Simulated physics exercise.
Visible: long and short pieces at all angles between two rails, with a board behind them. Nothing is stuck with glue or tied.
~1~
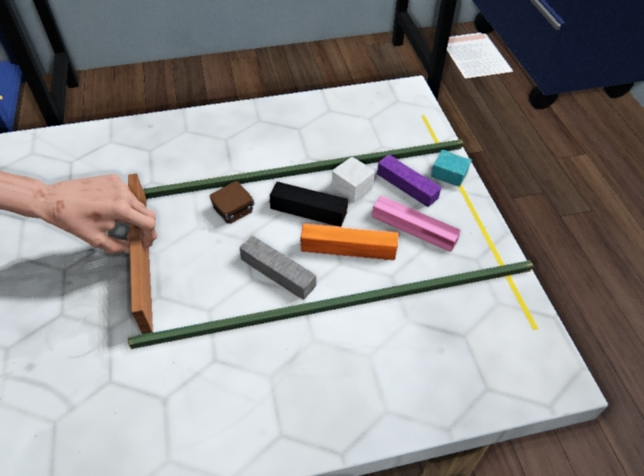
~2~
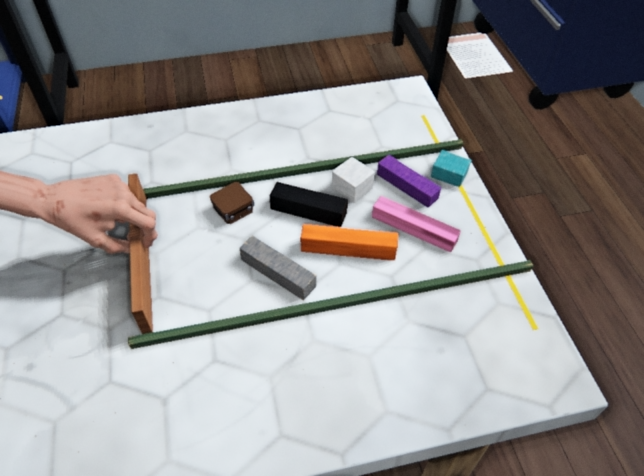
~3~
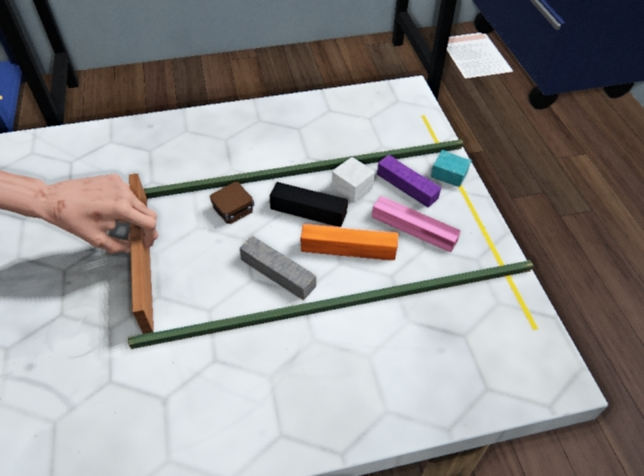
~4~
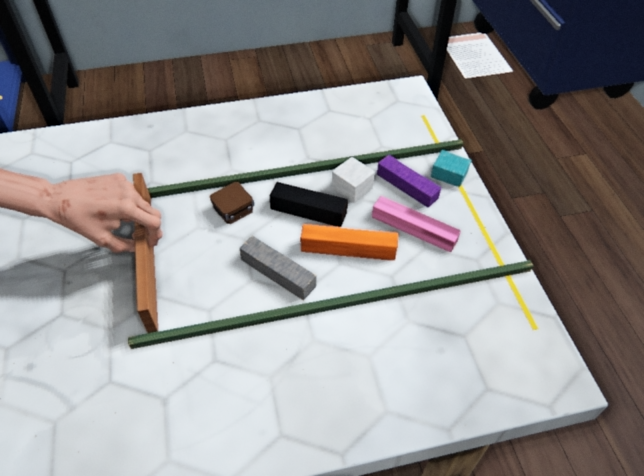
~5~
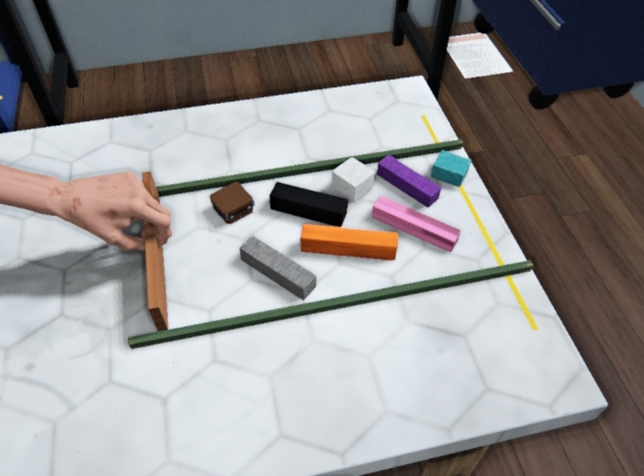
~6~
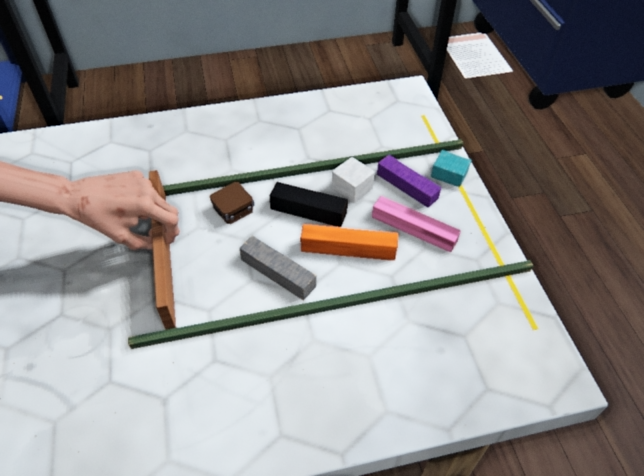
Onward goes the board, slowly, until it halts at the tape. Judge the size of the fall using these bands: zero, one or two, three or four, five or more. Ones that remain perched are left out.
Five or more come down.
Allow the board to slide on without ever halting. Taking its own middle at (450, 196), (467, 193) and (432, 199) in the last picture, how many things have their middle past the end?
4, 6 and 4.
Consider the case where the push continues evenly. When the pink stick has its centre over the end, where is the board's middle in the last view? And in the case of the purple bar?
Roughly at (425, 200) and roughly at (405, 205).
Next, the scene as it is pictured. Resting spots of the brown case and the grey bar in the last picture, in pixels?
Brown case: (470, 166); grey bar: (498, 230).
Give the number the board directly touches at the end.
The count is 2.
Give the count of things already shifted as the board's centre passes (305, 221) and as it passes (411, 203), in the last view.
So 6, and at the other place 8.
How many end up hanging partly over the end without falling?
Things overhanging at the end: 1.
Soon after, none off yet; turquoise block at rest near (451, 168); purple bar at rest near (408, 181); pink stick moved a little near (437, 231).
At rest, the number that fall off is five or more; fallen, black stick, orange stick, white block, pink stick, purple bar and turquoise block.
